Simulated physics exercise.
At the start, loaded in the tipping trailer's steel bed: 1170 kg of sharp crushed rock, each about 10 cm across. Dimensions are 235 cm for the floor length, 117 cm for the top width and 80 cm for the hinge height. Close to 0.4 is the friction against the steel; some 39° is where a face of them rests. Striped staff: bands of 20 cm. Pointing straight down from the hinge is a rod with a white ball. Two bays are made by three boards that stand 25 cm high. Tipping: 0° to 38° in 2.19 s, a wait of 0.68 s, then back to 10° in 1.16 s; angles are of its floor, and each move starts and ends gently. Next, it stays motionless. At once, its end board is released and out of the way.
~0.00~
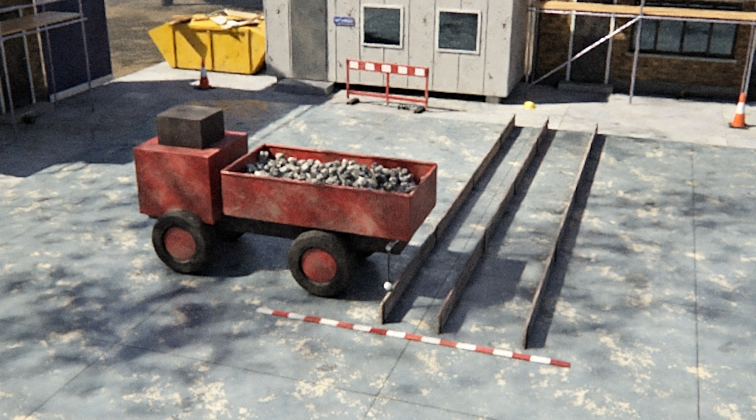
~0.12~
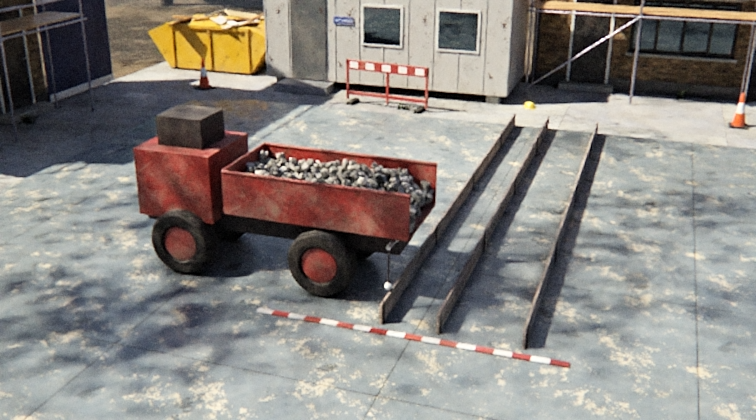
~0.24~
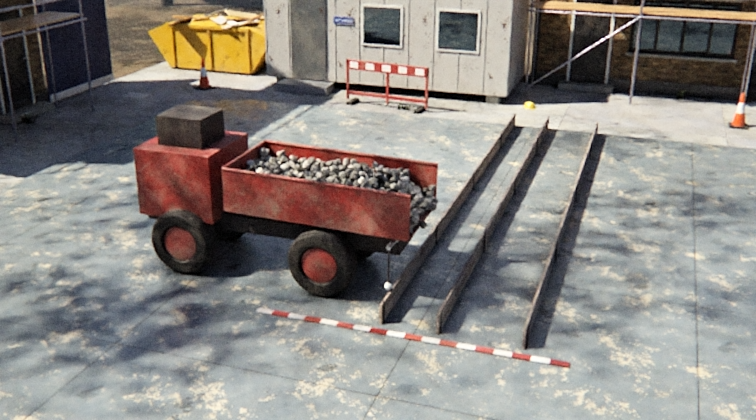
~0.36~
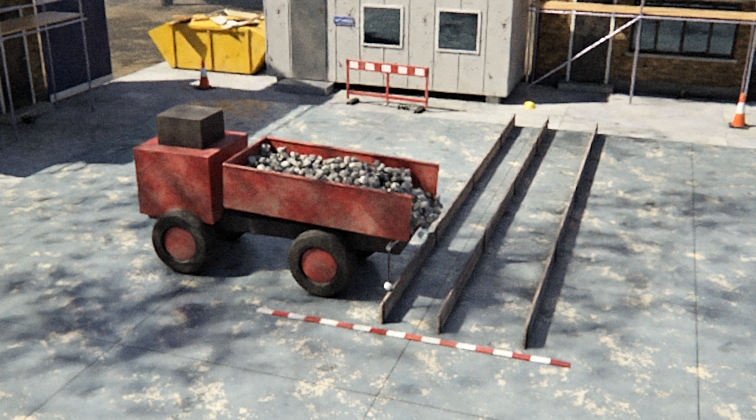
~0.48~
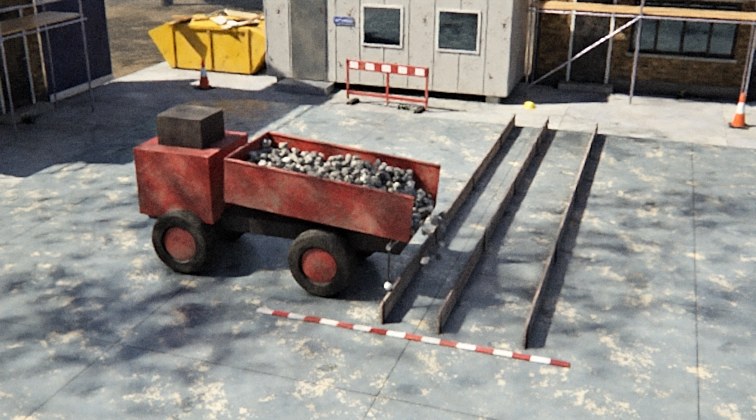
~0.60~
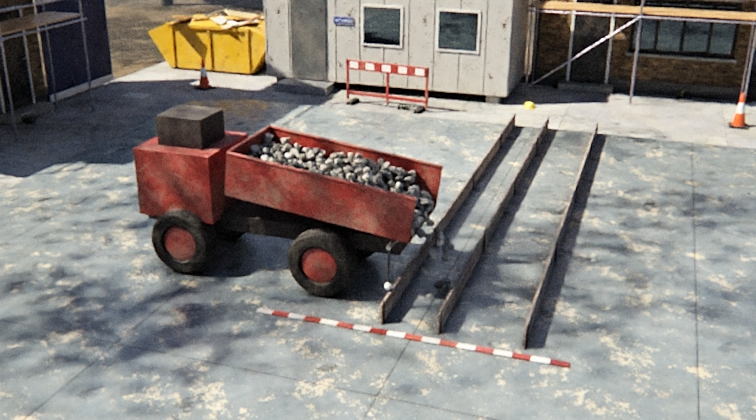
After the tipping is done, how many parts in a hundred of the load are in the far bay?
About 55 out of 100.
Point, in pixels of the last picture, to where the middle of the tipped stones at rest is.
At about pixel (468, 284) in the last view.
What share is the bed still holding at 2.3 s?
Roughly 40 per cent is still inside.
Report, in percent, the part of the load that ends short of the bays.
Near 0 in a hundred.
After 1.6 s the floor is at 32°; 84 % in the bed, 16 % in the near bay; the foremost stones are at (456, 277).
After 2.3 s the floor is at 38°; 42 % in the bed, 43 % in the near bay, 16 % in the far bay; the foremost stones are at (511, 300).
After 4.5 s the floor is at 10°; 0 % in the bed, 44 % in the near bay, 56 % in the far bay; the foremost stones are at (535, 294).
After 7.5 s the floor is at 10°; 0 % in the bed, 44 % in the near bay, 56 % in the far bay; the foremost stones are at (535, 294).
